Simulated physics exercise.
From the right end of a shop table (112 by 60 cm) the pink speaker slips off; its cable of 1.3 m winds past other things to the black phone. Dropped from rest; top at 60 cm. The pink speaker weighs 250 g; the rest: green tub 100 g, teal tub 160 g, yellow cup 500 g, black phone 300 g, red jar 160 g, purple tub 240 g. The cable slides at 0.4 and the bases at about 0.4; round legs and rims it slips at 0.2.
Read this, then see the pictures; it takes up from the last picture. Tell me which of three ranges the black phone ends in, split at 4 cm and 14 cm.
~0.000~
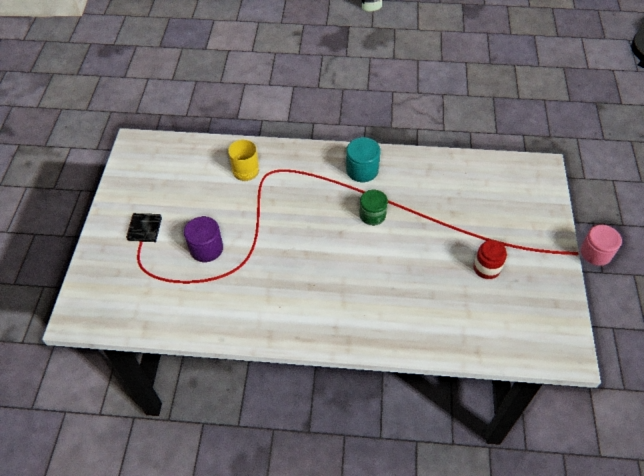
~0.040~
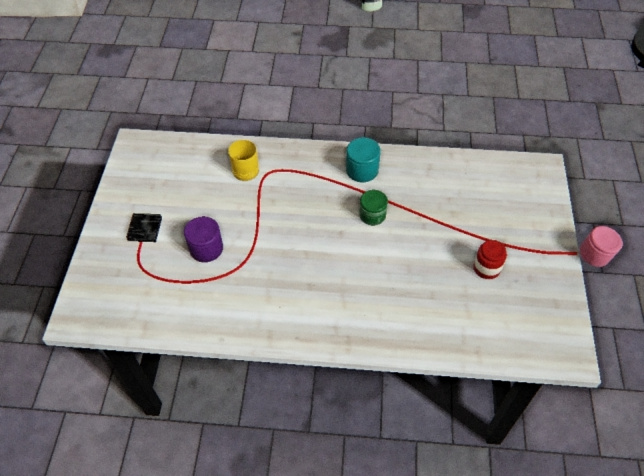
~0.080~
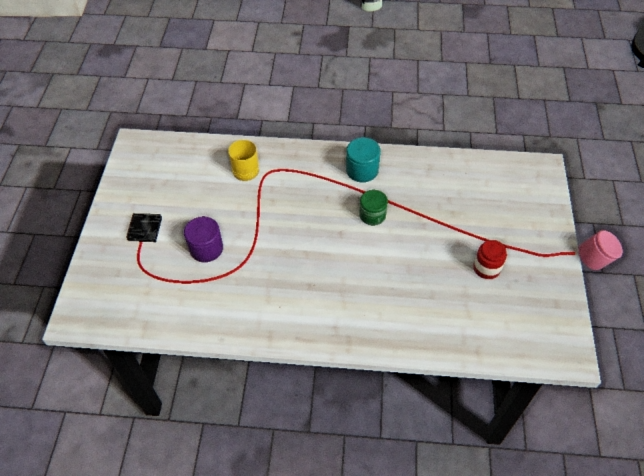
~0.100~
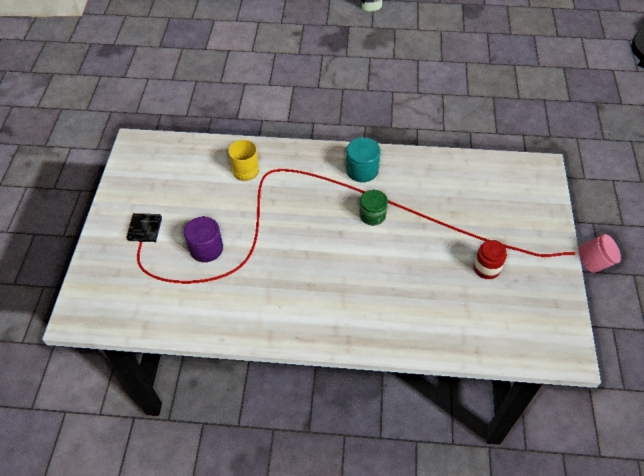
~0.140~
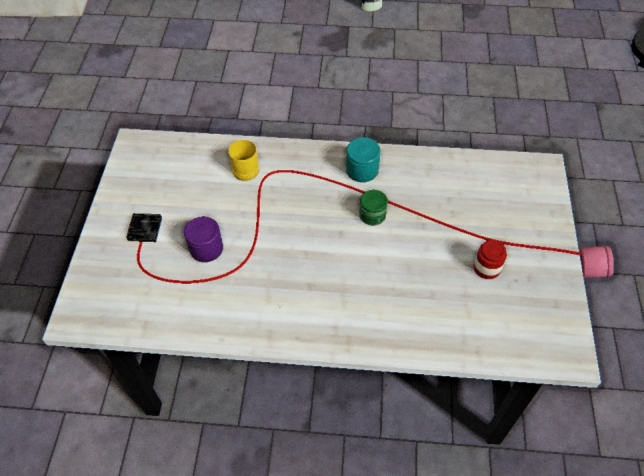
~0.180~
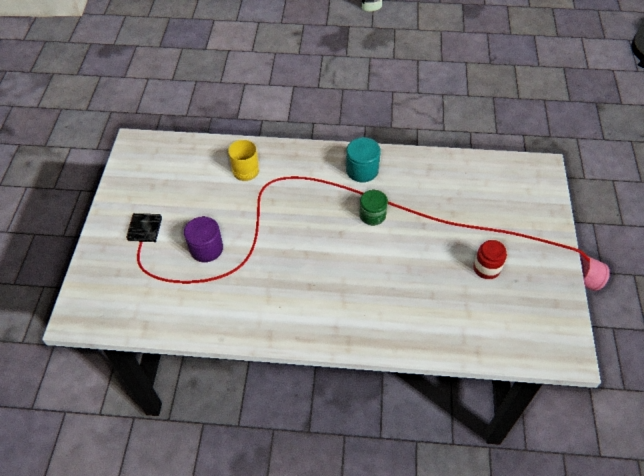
It is left at mid-distance.
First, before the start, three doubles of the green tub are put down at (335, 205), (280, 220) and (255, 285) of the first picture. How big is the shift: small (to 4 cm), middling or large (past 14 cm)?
Moderate, moderate, slight.
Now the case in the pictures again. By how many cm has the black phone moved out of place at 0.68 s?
Black phone: Roughly 8 cm.
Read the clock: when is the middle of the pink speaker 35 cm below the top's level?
0.34 s.
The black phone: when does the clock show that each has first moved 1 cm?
Black phone at 0.38 s on the clock.
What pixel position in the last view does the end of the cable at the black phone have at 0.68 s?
Near (189, 246).
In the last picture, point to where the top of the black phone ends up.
Rest point, last frame: Approx. (174, 236).
By 0.4 s, the cable's tail end at (171, 242); black phone 4 cm off its start, green tub 7 cm off its start, pink speaker over the edge.
By 0.7 s, the cable's tail end at (189, 246); black phone 8 cm off its start, green tub 15 cm off its start, pink speaker over the edge.
By 0.9 s, the cable's tail end at (189, 246); black phone 8 cm off its start at (174, 236), green tub 15 cm off its start at (397, 254), pink speaker over the edge.
By 1.2 s, the cable's tail end at (189, 246); black phone 8 cm off its start, green tub 15 cm off its start, purple tub 4 cm off its start.
By 2.4 s, the cable's tail end at (189, 246); black phone 8 cm off its start at (174, 236), green tub 15 cm off its start at (397, 254), pink speaker over the edge, purple tub 4 cm off its start at (208, 216).
